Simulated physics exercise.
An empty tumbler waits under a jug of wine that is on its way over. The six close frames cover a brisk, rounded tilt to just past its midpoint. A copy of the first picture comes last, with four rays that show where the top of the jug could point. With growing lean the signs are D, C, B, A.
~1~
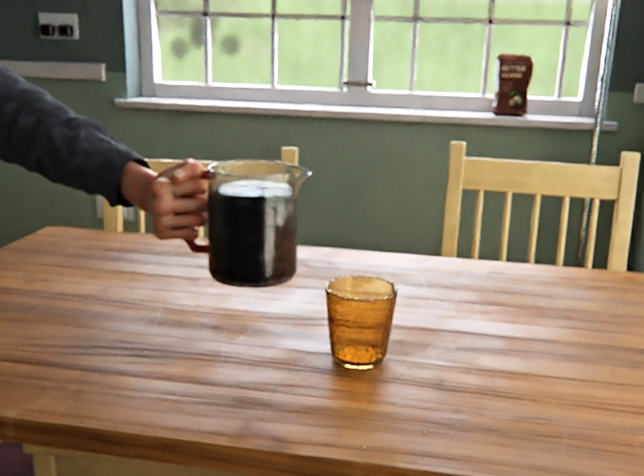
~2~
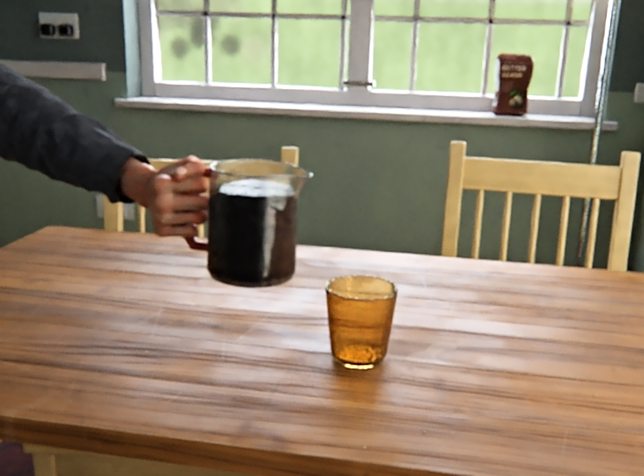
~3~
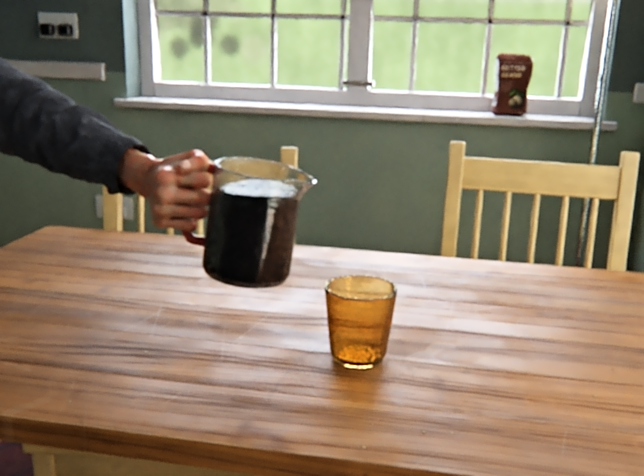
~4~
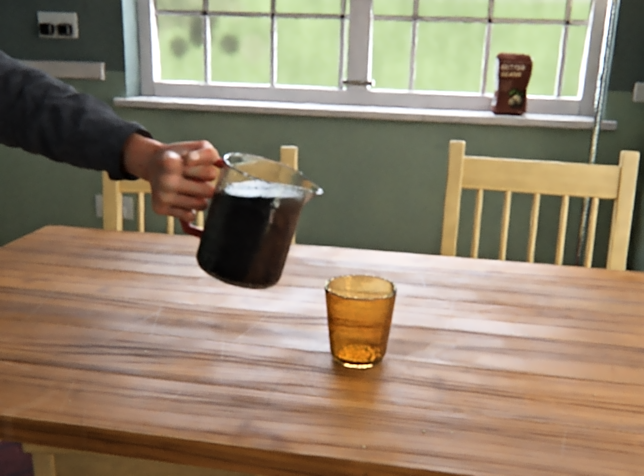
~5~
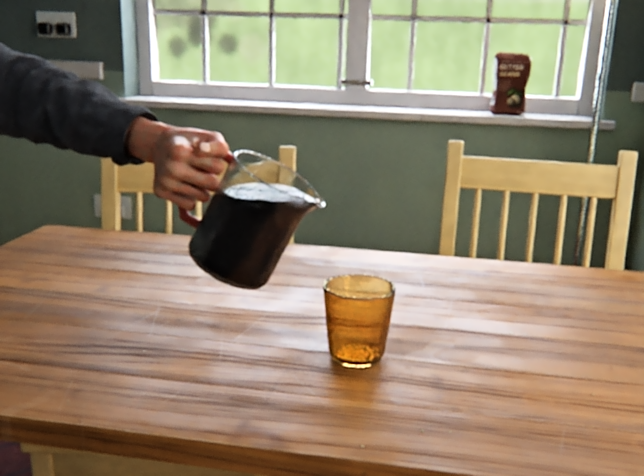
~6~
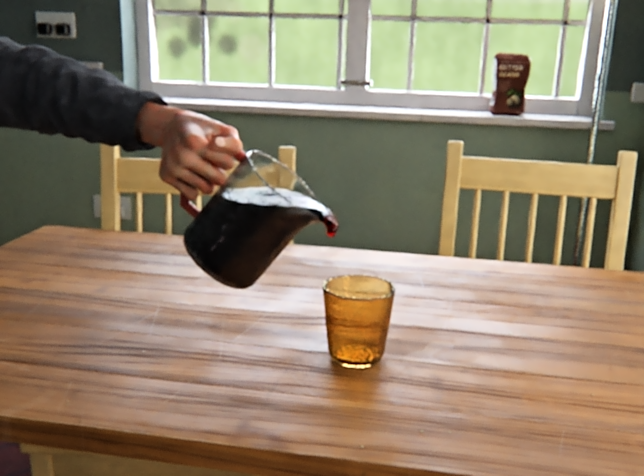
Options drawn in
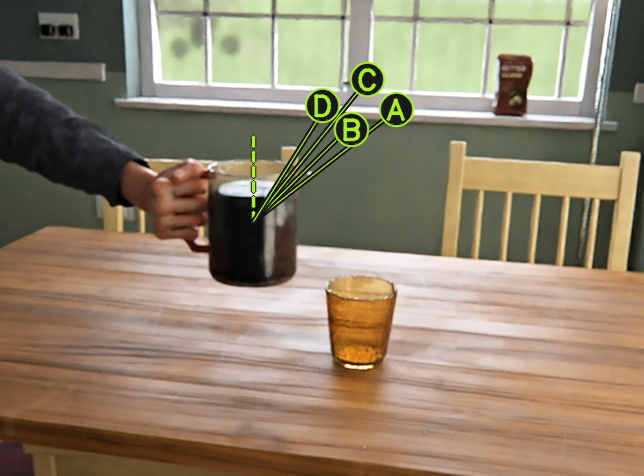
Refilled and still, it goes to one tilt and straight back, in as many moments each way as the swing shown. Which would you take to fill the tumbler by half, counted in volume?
The answer is mark A.
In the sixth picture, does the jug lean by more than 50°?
No, it does not.
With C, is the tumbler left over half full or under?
Under.
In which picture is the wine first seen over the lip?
In picture 6.
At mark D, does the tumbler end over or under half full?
Under half.
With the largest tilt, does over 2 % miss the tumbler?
No, it does not.
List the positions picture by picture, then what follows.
Upright, lip at (309, 174); rim of the tumbler round (361, 287); nothing has left yet.
Upright, lip at (311, 176); nothing has left yet.
Tipped about 8°, lip at (315, 182); nothing has left yet.
Tipped about 16°, lip at (320, 192); nothing has left yet.
Tipped about 27°, lip at (323, 205); nothing has left yet.
Tipped about 38°, lip at (325, 220); wine is over the lip, down to (333, 233).
On the marked copy, A at (383, 120); B at (336, 139); C at (357, 92); D at (316, 122).
With A, the tumbler ends with about 48 % of what it can hold.
With B, the tumbler ends with about 32 % of what it can hold.
With C, the tumbler ends with about 20 % of what it can hold.
With D, the tumbler ends with about 9 % of what it can hold.
